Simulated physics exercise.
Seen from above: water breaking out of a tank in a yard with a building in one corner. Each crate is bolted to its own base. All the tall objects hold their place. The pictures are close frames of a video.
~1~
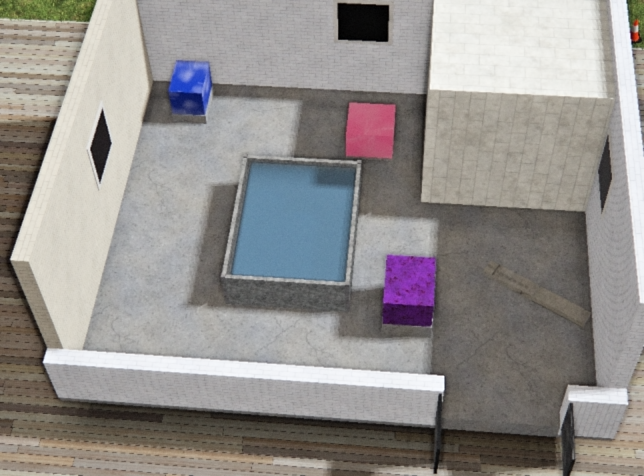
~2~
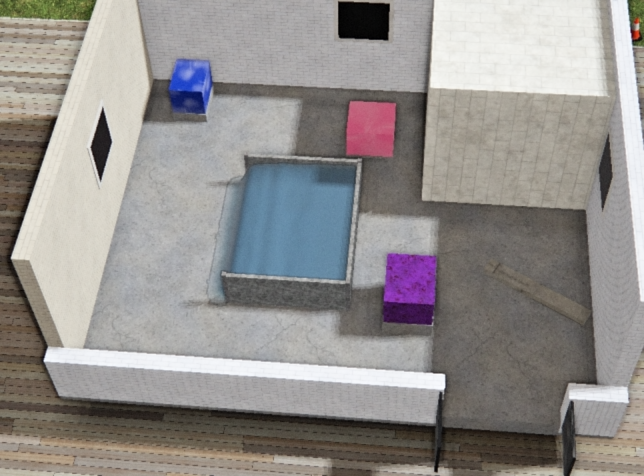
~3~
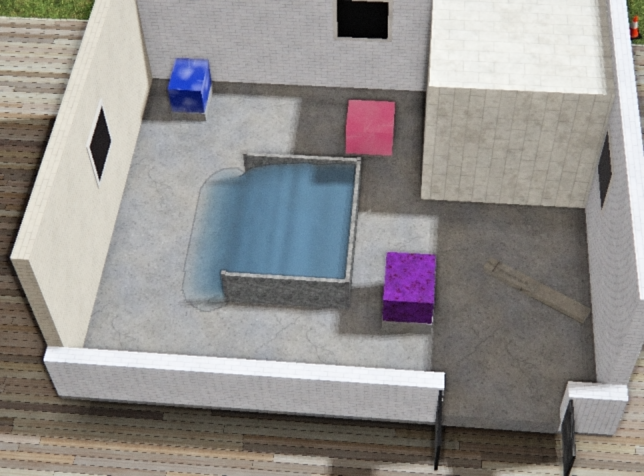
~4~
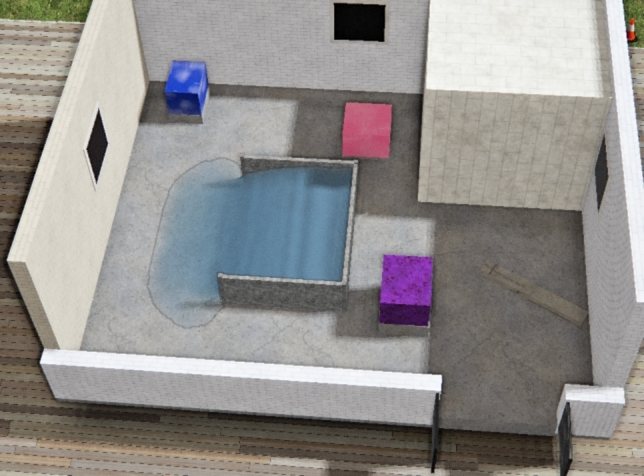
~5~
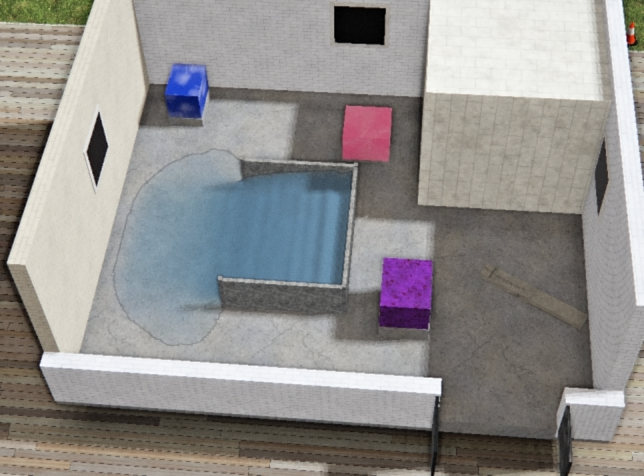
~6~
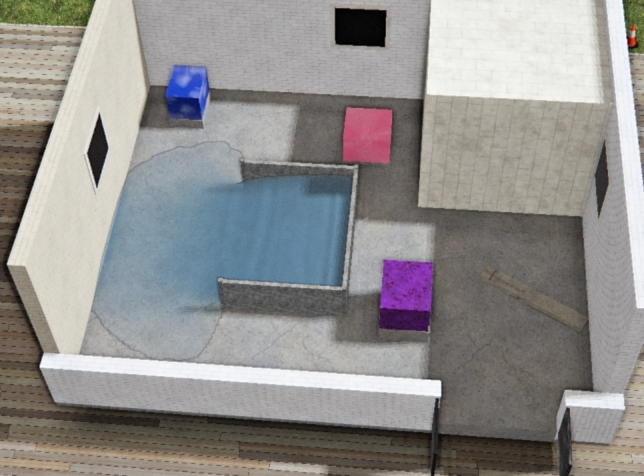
Walled yard seen from above, blue water pouring from the left side of an open tank and spreading toward the left wall.
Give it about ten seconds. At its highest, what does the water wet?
One by one: The pink crate is soaked; the purple crate keeps dry; the blue crate is soaked.
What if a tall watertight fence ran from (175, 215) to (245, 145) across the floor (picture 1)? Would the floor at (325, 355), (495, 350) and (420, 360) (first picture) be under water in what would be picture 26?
In that order: Flooded, no water, awash.
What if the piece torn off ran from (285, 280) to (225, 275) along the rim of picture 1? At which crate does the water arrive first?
The crate marked purple.
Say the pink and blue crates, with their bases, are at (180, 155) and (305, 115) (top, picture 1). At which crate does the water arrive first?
I say the pink one.
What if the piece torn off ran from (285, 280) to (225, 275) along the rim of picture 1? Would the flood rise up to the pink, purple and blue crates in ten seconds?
My reading: The pink crate is wetted, the purple crate is safe, the blue crate stays dry.
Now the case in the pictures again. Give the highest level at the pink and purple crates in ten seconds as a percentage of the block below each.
Near 270 and 60 in a hundred.
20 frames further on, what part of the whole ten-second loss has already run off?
Some 0 per cent.
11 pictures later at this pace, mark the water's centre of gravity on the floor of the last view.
Roughly at (187, 246).
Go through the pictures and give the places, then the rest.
The first picture shows the open tank at (294, 220) is whole and still.
In the second picture, water pours out at (240, 230) and has run to a hidden place.
In the third picture, the front is at (224, 173), out from the gap at (239, 231).
In the fourth picture, water pours out at (237, 234) and has run to (185, 322).
In the fifth picture, the front is at (171, 168), out from the gap at (237, 238).
In the sixth picture, the front is at (94, 301), out from the gap at (237, 240).
A moment on, water covers 30 % of the floor; the pink crate not reached, the purple crate not reached, the blue crate water round its plinth.
Next, water covers 30 % of the floor; the pink crate not reached, the purple crate not reached, the blue crate water round its plinth.
Then, water covers 55 % of the floor; the pink crate not reached, the purple crate water round its plinth, the blue crate water round its plinth.
Later, water covers 85 % of the floor; the pink crate water round its plinth, the purple crate water round its plinth, the blue crate water round its plinth.
In the end, water covers 95 % of the floor; the pink crate was topped, the purple crate stayed above the water, the blue crate was topped.
